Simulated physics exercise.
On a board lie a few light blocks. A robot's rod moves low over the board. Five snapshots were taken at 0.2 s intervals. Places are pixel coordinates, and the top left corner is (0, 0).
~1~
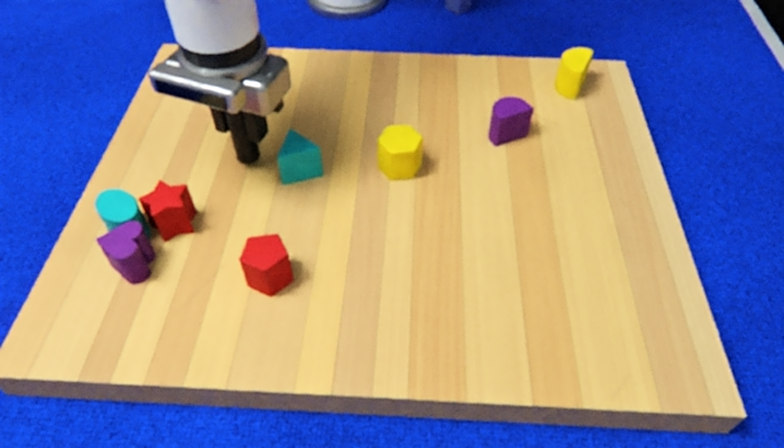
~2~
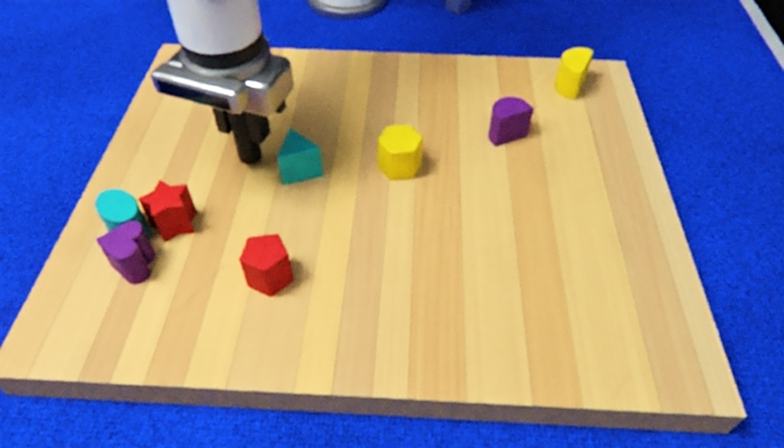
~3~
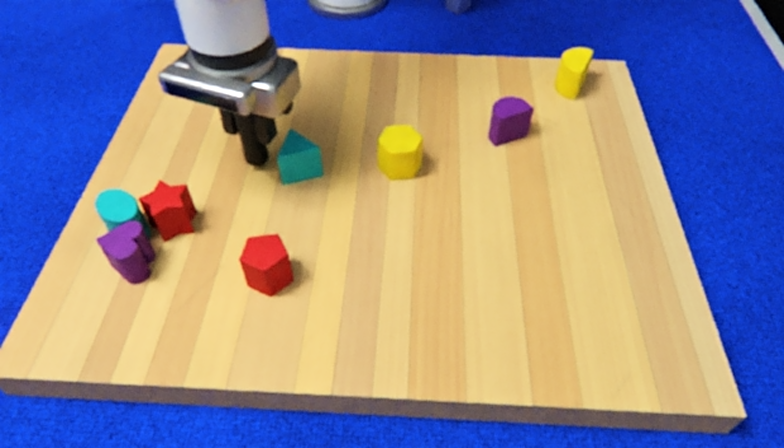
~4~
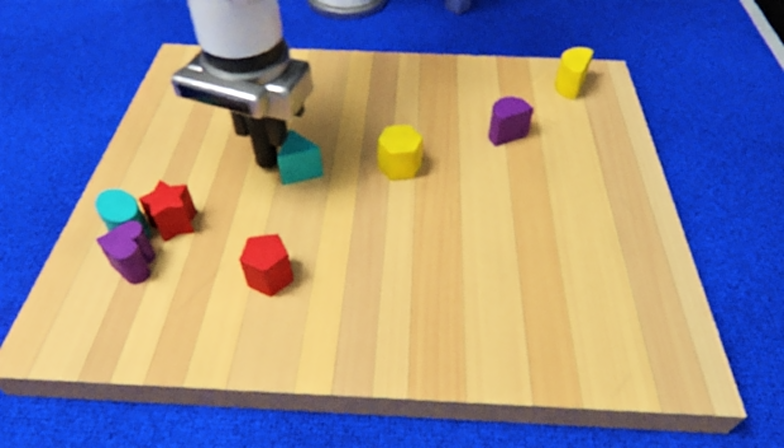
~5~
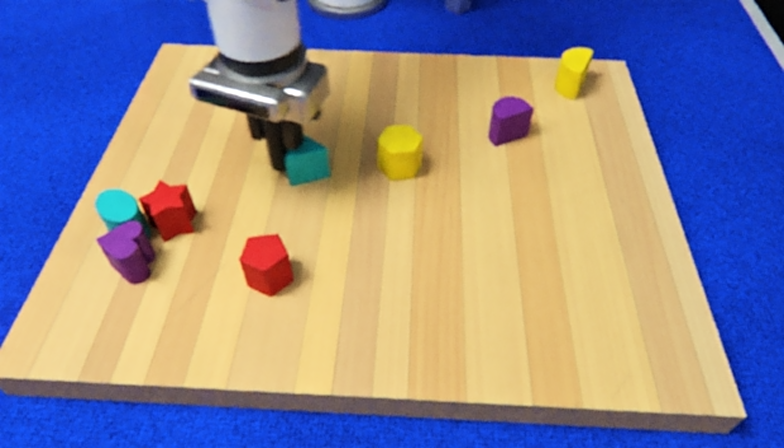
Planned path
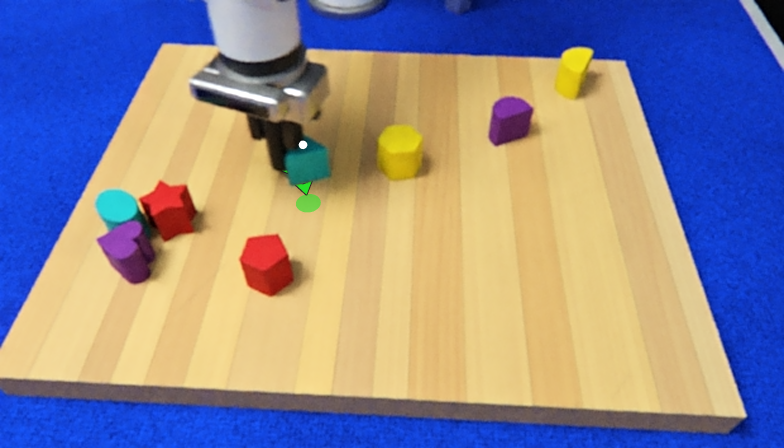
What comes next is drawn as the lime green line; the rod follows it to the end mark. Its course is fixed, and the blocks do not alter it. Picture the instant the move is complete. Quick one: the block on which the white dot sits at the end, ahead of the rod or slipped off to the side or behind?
Slid away.
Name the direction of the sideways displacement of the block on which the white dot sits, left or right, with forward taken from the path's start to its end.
It goes toward the left-hand side.
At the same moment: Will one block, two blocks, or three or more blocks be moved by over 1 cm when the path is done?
The push will move one block.
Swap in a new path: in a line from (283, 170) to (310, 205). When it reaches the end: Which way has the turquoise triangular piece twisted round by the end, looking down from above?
The sense of turning is anti-clockwise.
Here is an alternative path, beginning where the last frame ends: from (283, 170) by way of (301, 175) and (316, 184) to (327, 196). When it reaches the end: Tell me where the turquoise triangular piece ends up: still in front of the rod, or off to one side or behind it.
I'd say the turquoise triangular piece has slipped off and sits beside or behind the rod.
The drawn path runs from (283, 170) over (299, 177) and (305, 189) to (308, 203); the dot is on the turquoise triangular piece.
On the path given first. Halfway along, rod (302, 176); turquoise triangular piece (325, 151), turned 25° anticlockwise.
At the end, rod (307, 197); turquoise triangular piece (325, 151), turned 25° anticlockwise.
